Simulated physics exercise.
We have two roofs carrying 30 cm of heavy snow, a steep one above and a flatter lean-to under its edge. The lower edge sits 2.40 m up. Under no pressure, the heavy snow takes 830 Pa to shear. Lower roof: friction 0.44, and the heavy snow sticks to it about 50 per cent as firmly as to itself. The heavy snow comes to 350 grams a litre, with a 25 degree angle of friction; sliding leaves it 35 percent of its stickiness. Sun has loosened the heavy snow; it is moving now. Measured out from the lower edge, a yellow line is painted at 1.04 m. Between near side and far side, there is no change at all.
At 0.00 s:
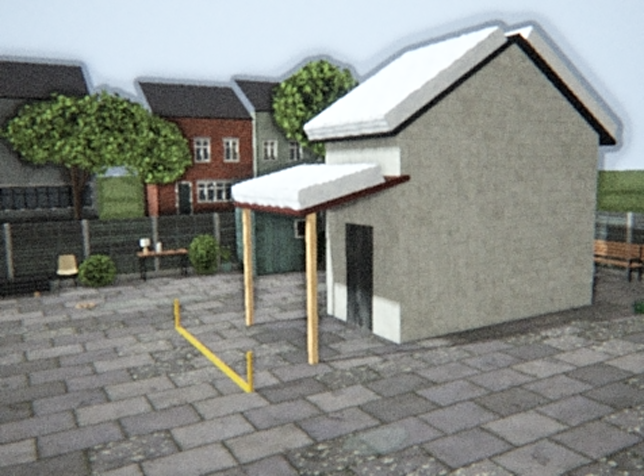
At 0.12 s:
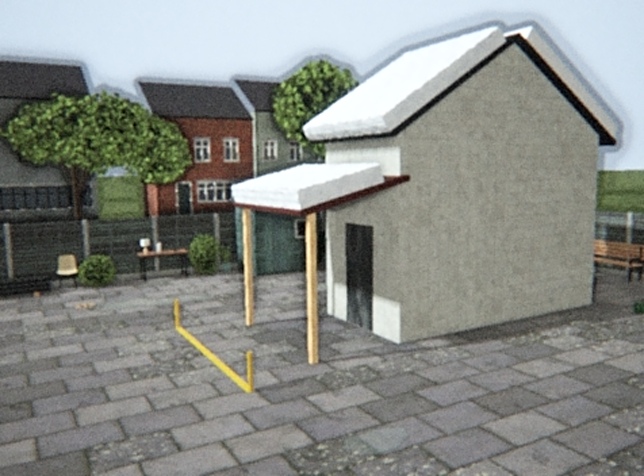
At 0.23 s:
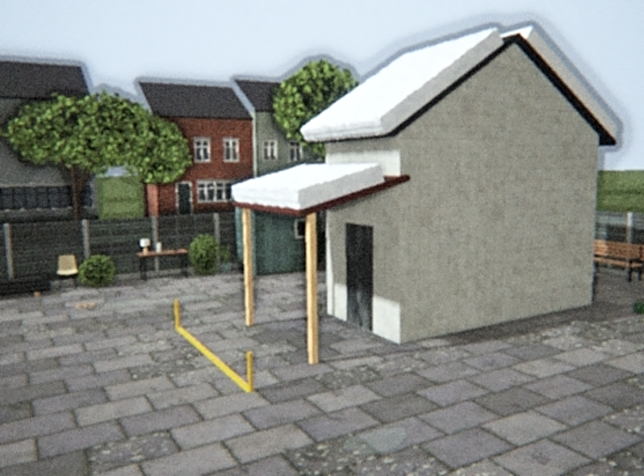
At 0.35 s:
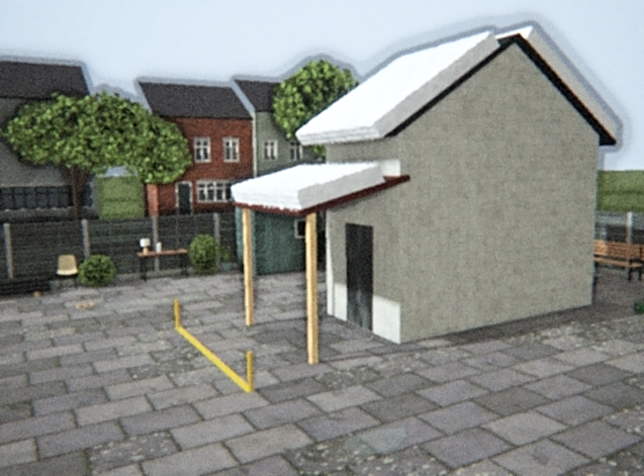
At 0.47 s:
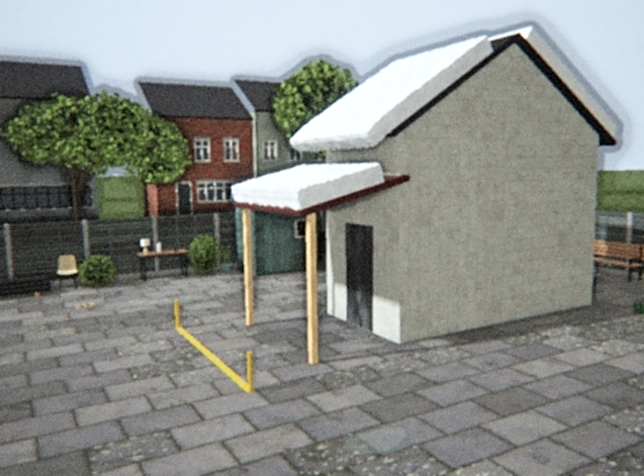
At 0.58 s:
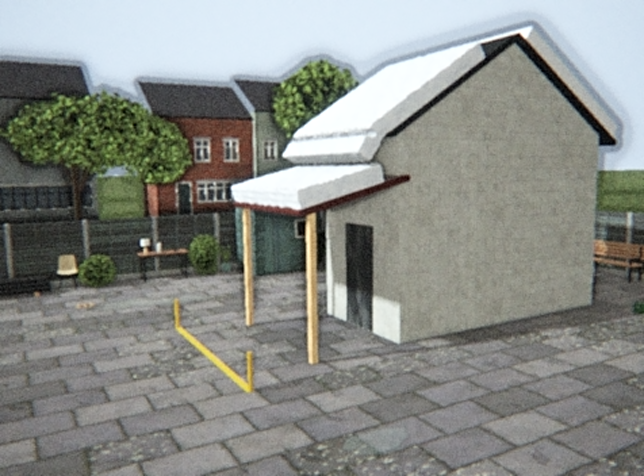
In a paved yard, the thick snow on the small building's steep upper roof slid slowly down to the left, poked out past the edge above the snowy lean-to, and cracked near its front.
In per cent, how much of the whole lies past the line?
35 per cent.
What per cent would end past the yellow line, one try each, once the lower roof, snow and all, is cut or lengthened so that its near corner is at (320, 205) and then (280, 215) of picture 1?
I'd expect around 45 percent the first time and around 30 percent the second.
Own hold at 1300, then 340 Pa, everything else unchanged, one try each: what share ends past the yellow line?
First 25 %, second 55 %.
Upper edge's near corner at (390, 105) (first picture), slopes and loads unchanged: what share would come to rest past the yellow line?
I'd put it at close to 55 percent.
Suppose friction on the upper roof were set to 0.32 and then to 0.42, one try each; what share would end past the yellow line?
In that order: 18 %, 5 %.
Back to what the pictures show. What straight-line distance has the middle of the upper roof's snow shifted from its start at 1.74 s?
Straight-line shift: Around 3.6 m.
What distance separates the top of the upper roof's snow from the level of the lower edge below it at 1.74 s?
I'd estimate around 0.9 m up from the lower edge.
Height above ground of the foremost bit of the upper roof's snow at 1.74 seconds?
About 0.0 m.
After 1.12 s, none is below the lower edge and 0 % is past the line.
After 1.74 s, 22 % is below the lower edge and 6 % is past the line.
After 2.37 s, 57 % is below the lower edge and 32 % is past the line.
After 3.00 s, 58 % is below the lower edge and 35 % is past the line.
After 3.30 s, 58 % is below the lower edge and 35 % is past the line.
